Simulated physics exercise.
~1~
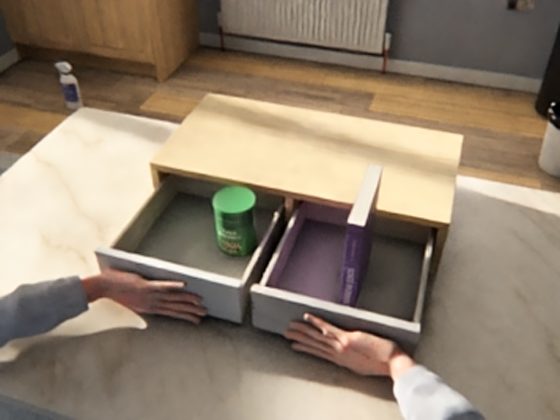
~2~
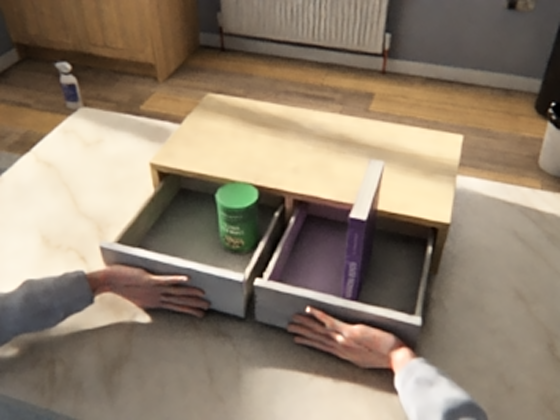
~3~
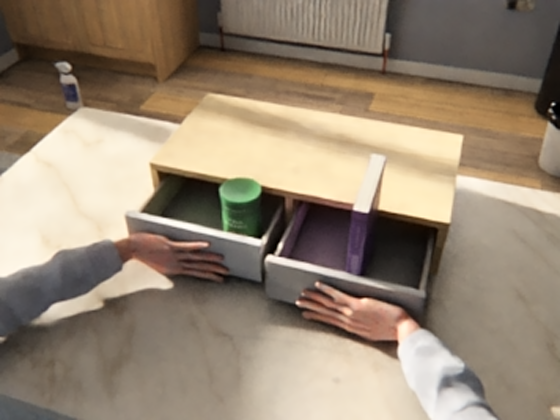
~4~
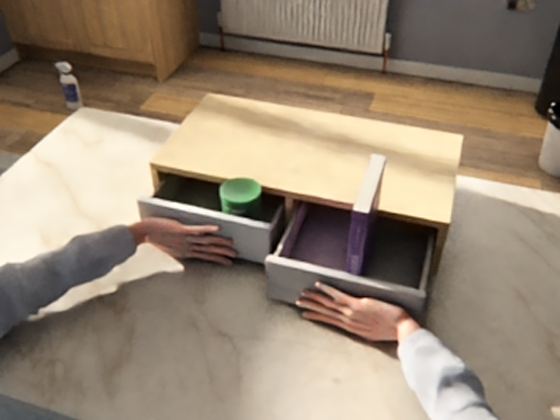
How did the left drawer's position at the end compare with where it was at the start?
It began pulled well out of the chest and ended pushed much further in, though it was still partly open.
